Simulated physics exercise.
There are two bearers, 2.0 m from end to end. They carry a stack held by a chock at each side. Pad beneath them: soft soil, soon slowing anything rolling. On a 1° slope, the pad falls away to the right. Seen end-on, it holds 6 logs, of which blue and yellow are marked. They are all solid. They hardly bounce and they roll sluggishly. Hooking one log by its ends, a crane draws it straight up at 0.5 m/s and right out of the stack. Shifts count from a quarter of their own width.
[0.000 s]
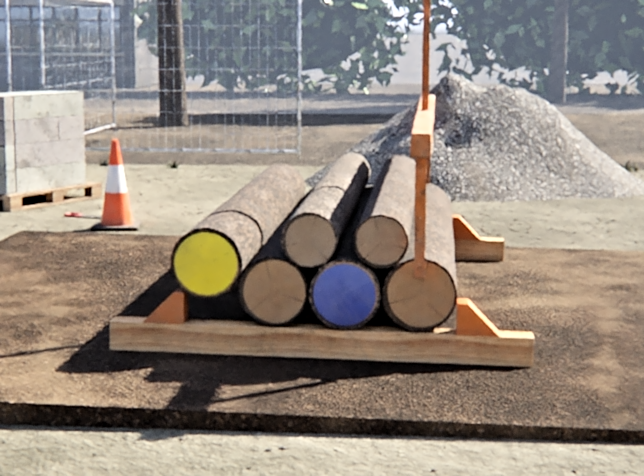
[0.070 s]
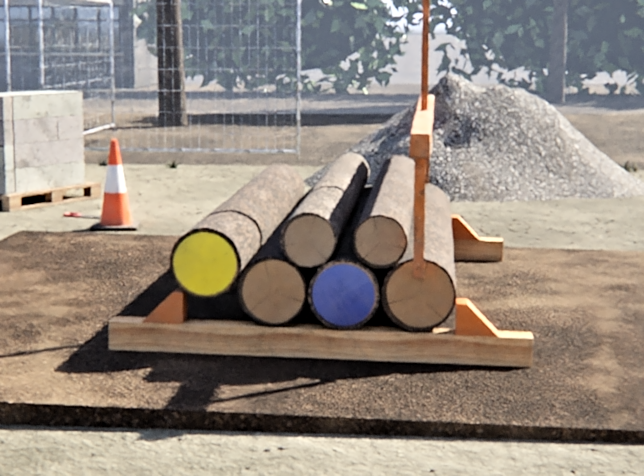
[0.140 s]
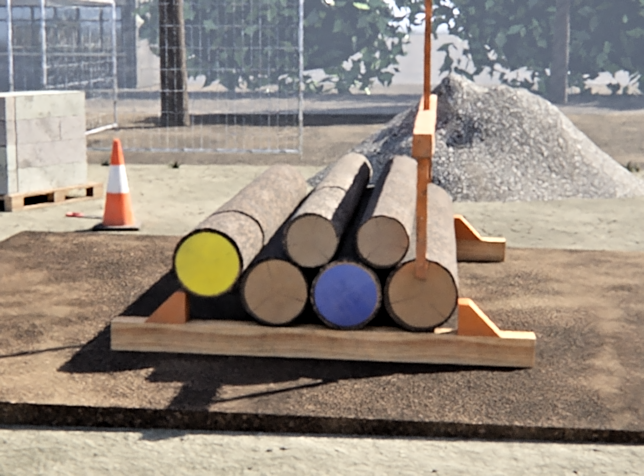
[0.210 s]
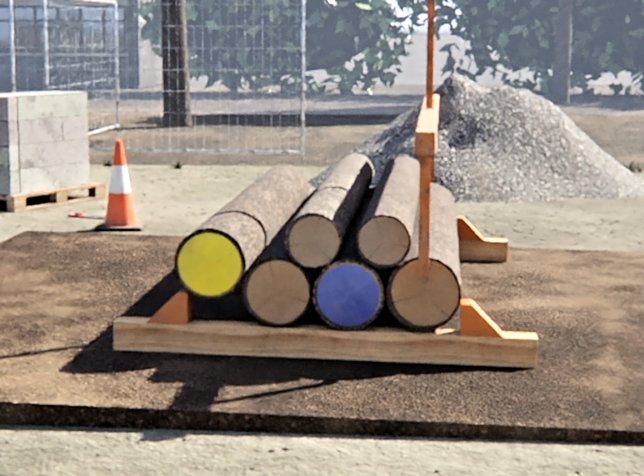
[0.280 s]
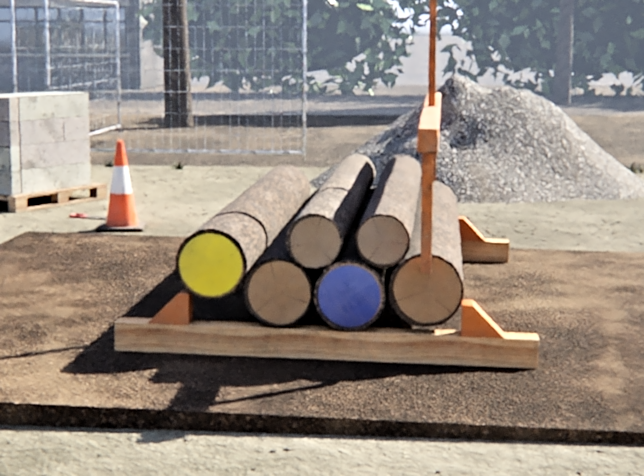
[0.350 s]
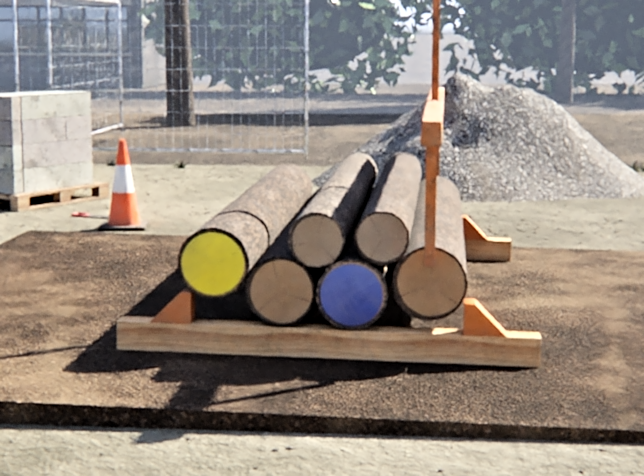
A stack of logs, one with a yellow end and one with a blue end, sat still on wooden bearers before the bottom right log, hooked to a crane, rose slightly while the others stayed put.
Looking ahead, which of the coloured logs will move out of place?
In the end the blue log does not budge while the yellow one does not budge.
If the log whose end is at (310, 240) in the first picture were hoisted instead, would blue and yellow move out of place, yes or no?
Blue: Negative; yellow: Negative, in that case.
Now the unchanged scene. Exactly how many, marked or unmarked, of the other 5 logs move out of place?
Total: 1.
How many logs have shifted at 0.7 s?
1.
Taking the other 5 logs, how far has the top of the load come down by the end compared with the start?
Some 0 centimetres.
After 0.7 s, blue is where it was; yellow is unmoved; 1 of the other 5 has shifted.
At rest (1.6 s), blue is where it was; yellow is unmoved; 1 of the other 5 has shifted.
